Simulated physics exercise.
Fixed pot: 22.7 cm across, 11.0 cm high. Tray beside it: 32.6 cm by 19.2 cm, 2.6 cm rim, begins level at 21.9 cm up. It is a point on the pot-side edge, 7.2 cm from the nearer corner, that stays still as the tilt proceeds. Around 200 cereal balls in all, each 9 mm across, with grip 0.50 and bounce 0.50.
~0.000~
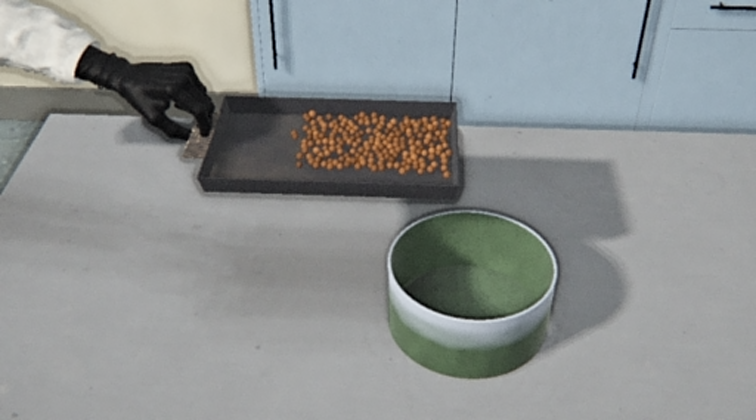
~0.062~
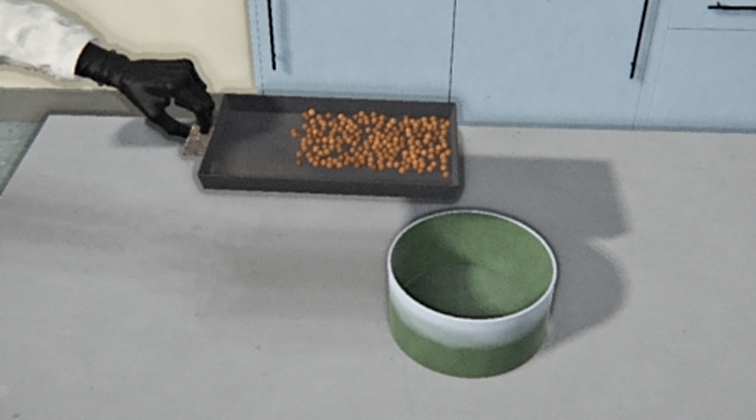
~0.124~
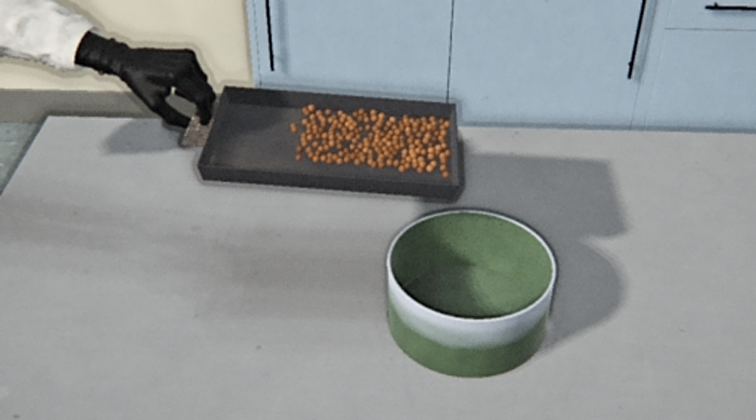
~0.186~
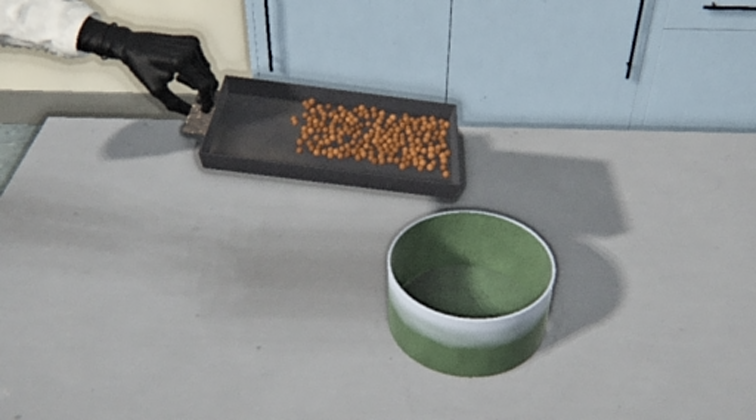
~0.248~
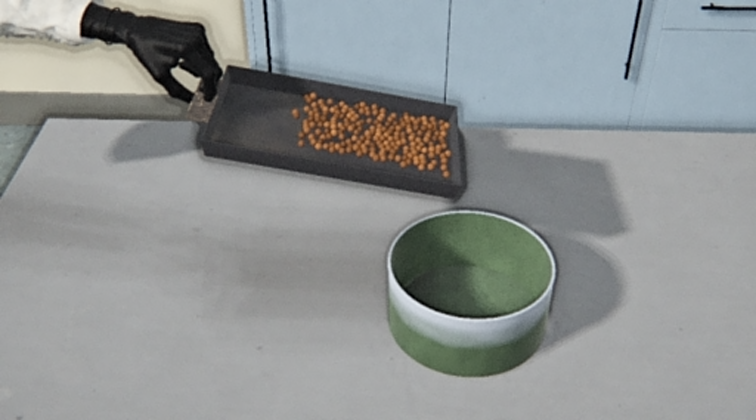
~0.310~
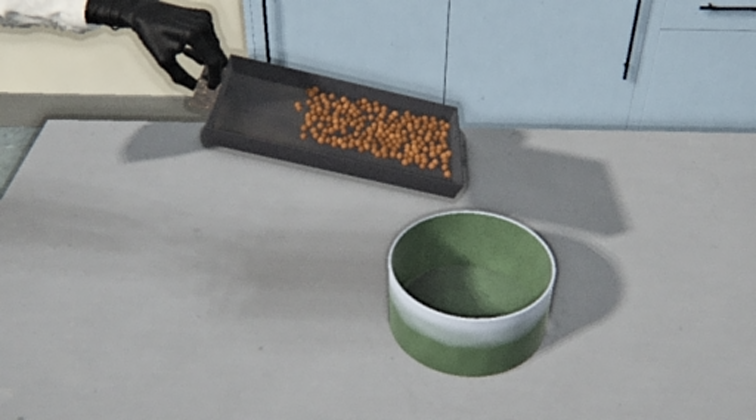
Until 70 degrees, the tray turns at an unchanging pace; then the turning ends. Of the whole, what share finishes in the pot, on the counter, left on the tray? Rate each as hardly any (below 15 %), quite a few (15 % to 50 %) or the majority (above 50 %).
I would put it this way: Pot: Hardly any, counter: Hardly any, left on the tray: The majority.
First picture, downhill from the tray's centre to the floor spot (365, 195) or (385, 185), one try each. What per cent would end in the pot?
That would be close to 0 per cent, then close to 5 per cent.
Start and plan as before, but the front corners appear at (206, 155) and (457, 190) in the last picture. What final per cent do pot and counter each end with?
In the pot: 0 per cent; on the counter: 0 per cent.
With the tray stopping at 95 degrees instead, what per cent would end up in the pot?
In that case some 30 per cent.
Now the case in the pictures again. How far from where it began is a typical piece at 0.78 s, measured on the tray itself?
By then it sits near 5 cm from where it began.
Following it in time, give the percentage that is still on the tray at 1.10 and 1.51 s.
First 100, then 100.
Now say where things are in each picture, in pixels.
Tray tilt 0 degrees, front corners at (202, 175) and (455, 183); middle of the pieces at (372, 142); pot at (472, 262), in the first picture.
Tray tilt 1 degrees, front corners at (202, 172) and (455, 183); middle of the pieces at (372, 141), in the second picture.
Tray tilt 4 degrees, front corners at (202, 163) and (455, 183), lowest corner right back; middle of the pieces at (371, 139), in the third picture.
Tray tilt 7 degrees, front corners at (204, 151) and (456, 182), lowest corner right back; middle of the pieces at (372, 135), in the fourth picture.
Tray tilt 11 degrees, front corners at (206, 139) and (458, 183), lowest corner right back; middle of the pieces at (373, 132), in the fifth picture.
Tray tilt 14 degrees, front corners at (210, 126) and (459, 183), lowest corner right back; middle of the pieces at (374, 129); pot at (472, 262). The tray's pace is about 55 degrees a second, in the sixth picture.
After 0.78 s, tilt 41 degrees; the tray holds 100 %, the pot 0 %.
After 1.10 s, tilt 59 degrees; the tray holds 100 %, the pot 0 %.
Then, at 1.51 s, tilt 70 degrees; the tray holds 100 %, the pot 0 %.
At rest (1.8 s), pot 0 %, counter 0 %, tray 100 %.
